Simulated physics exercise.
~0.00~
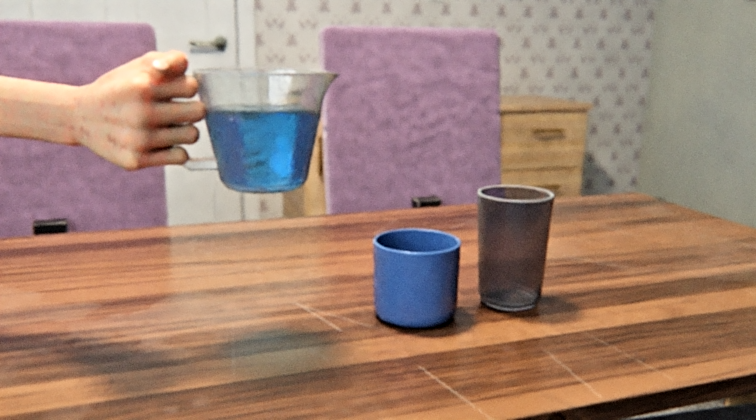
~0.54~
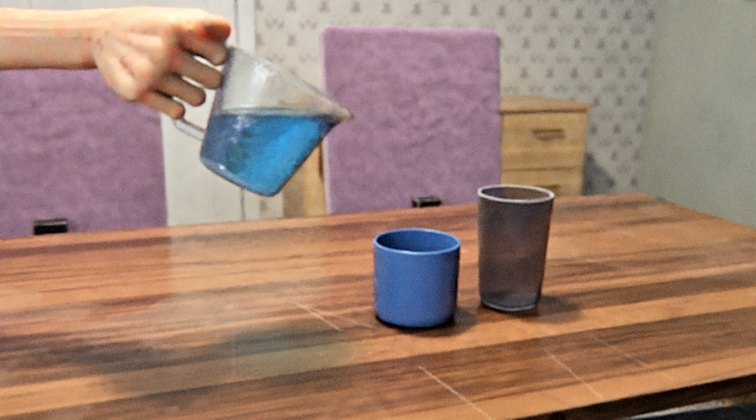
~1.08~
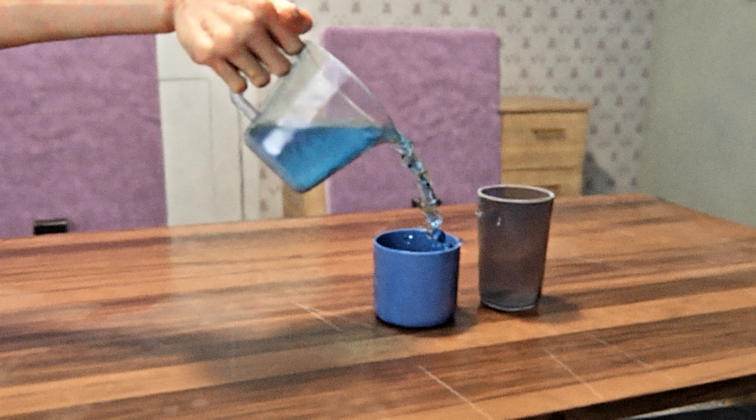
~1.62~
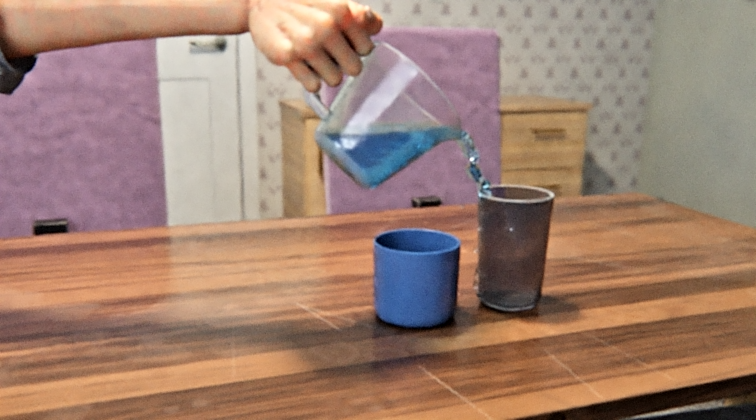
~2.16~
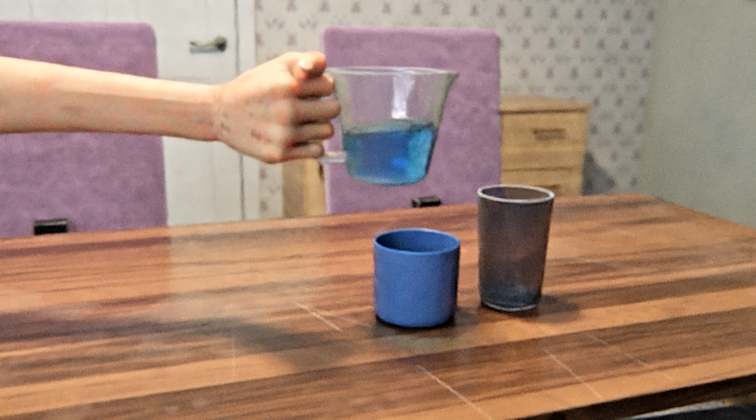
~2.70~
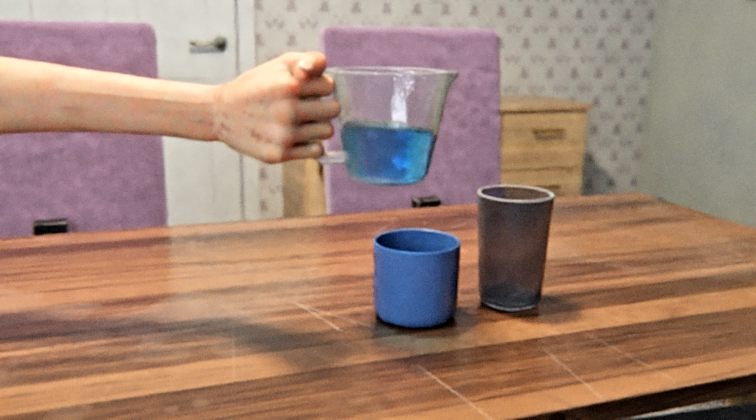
A glass jug of blue liquid, tilted by a hand, pours while moving right over a blue mug and grey tumbler, then levels.
